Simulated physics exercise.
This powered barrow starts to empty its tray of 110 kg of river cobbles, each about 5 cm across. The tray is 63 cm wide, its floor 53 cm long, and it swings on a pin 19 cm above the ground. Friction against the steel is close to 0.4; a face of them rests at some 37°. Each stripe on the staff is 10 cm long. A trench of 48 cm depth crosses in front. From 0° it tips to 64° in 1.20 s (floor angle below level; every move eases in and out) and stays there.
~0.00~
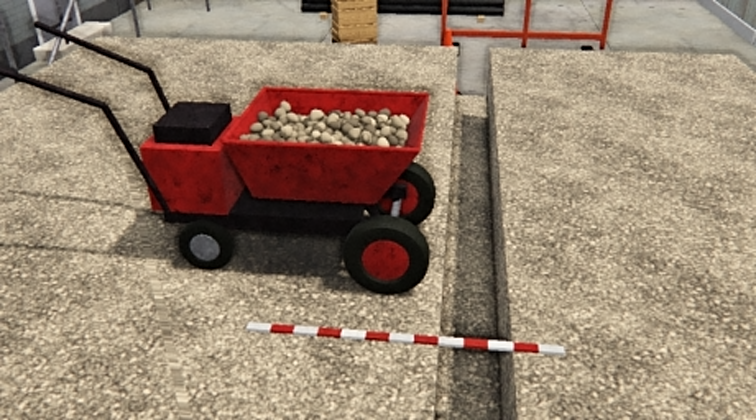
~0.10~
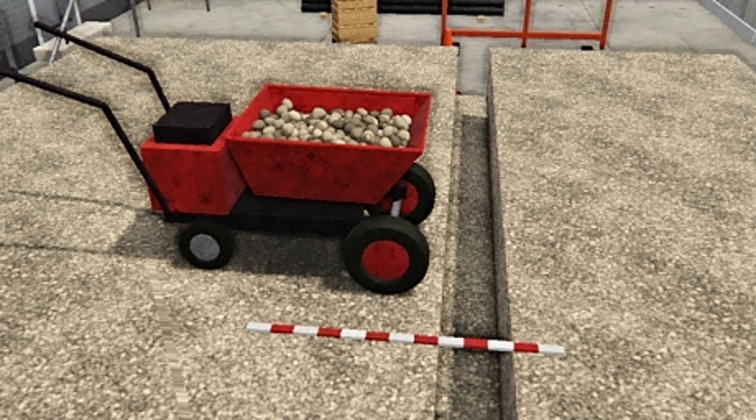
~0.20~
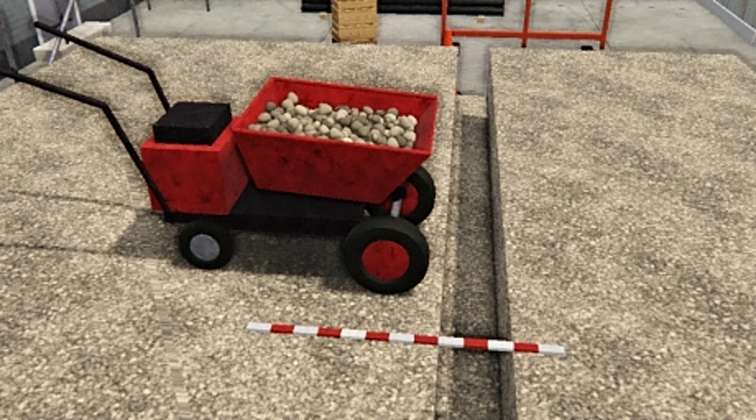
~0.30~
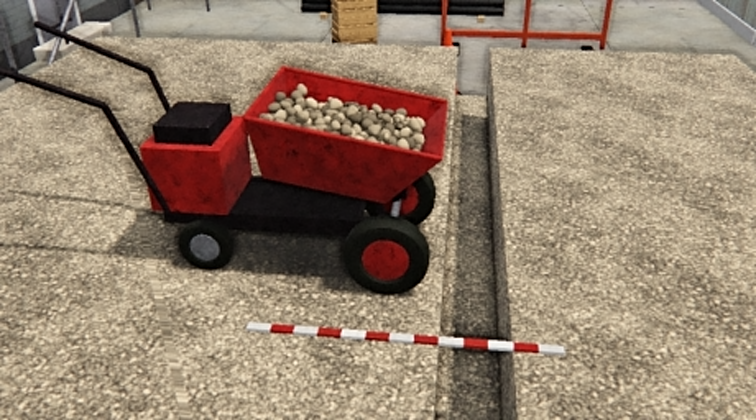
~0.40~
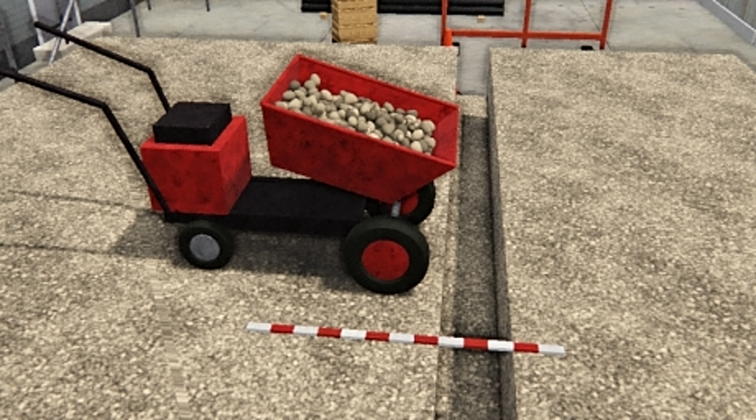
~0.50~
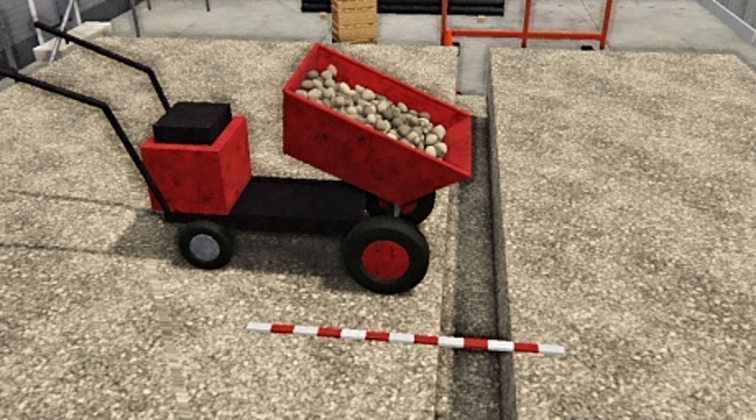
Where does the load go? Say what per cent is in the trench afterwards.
About 16 per cent.
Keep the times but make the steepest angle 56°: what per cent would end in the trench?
It would be near 5 per cent.
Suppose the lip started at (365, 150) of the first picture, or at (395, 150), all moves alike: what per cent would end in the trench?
Near 55 per cent from the first place, 35 from the second.
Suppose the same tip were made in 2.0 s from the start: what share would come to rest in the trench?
It would be near 15 per cent.
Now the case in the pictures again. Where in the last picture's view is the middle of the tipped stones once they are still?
Near (548, 262).
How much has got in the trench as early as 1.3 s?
Some 0 per cent.
After 0.9 s the floor is at 54°; 100 % in the tray; the foremost stones are at (490, 188).
After 1.3 s the floor is at 64°; 81 % in the tray, 19 % past the trench; the foremost stones are at (583, 265).
After 1.6 s the floor is at 64°; 52 % in the tray, 47 % past the trench; the foremost stones are at (673, 277).
After 3.6 s the floor is at 64°; 24 % in the tray, 16 % in the trench, 60 % past the trench; the foremost stones are at (740, 295).
